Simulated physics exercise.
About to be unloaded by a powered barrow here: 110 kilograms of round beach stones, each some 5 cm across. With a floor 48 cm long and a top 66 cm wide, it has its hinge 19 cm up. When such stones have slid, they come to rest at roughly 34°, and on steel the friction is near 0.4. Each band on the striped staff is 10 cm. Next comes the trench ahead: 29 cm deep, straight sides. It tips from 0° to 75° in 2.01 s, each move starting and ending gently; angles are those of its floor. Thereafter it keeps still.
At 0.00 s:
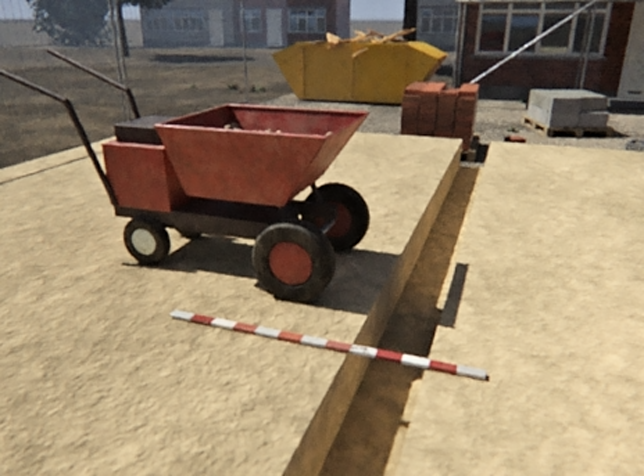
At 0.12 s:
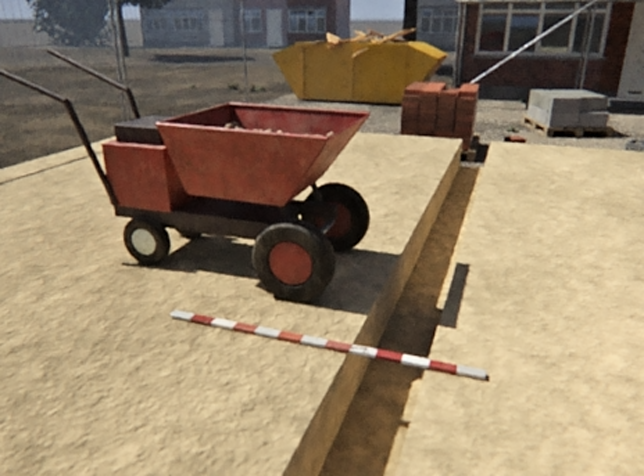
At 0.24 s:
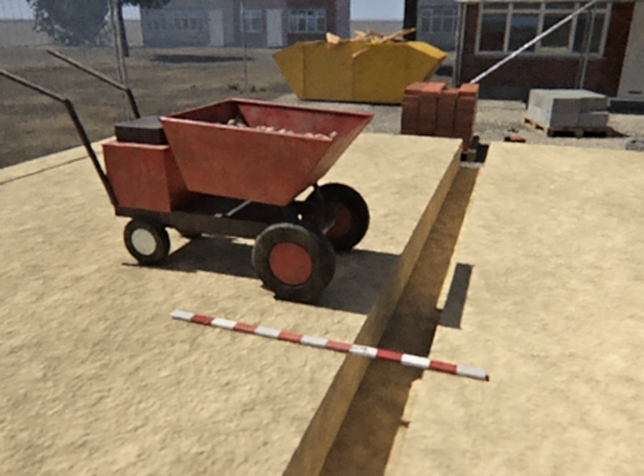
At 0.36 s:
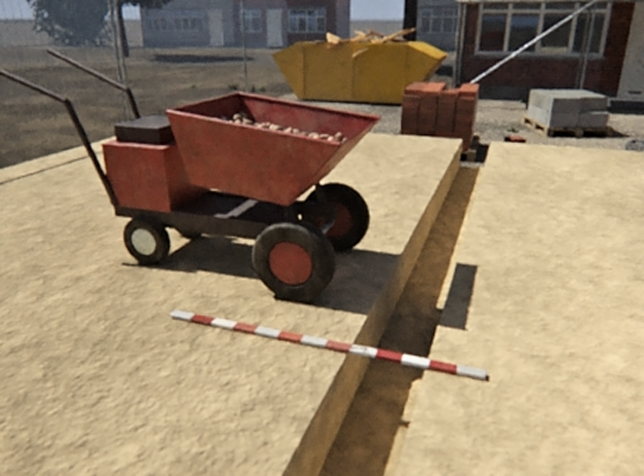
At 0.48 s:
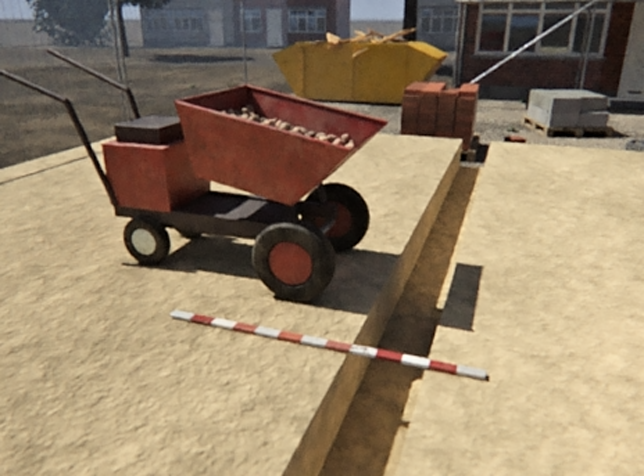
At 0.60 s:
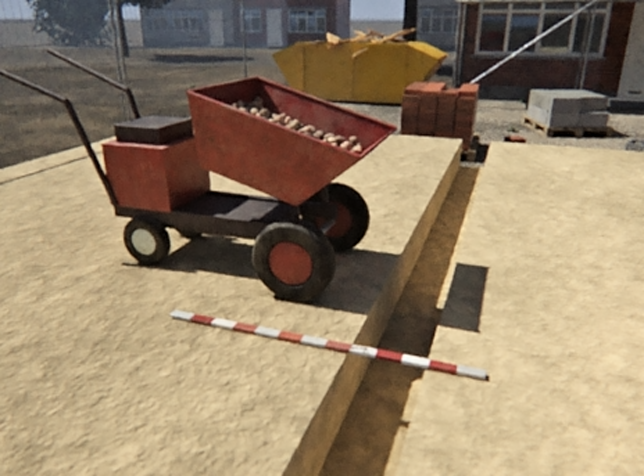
Red skip of a small wheeled barrow slowly tilting forward to the right, its rear rising and bringing the pale stones inside into view.
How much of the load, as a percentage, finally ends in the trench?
I would put it at about 30 per cent.
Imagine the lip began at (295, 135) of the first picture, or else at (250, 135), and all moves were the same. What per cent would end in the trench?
Close to 65 percent in the first case, 100 percent in the second.
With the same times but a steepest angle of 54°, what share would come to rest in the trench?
It would be close to 15 percent.
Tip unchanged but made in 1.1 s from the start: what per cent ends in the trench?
Close to 25 percent, then.
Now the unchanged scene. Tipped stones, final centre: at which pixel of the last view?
Their middle lands near (484, 293).
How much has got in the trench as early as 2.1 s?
5 per cent or so by then.
After 1.5 s the floor is at 63°; 99 % in the tray, 1 % in the trench; the foremost stones are at (444, 238).
After 2.1 s the floor is at 75°; 34 % in the tray, 7 % in the trench, 60 % past the trench; the foremost stones are at (614, 325).
After 2.5 s the floor is at 75°; 11 % in the tray, 14 % in the trench, 74 % past the trench; the foremost stones are past the picture's edge.
After 4.4 s the floor is at 75°; 0 % in the tray, 30 % in the trench, 70 % past the trench; the foremost stones are past the picture's edge.
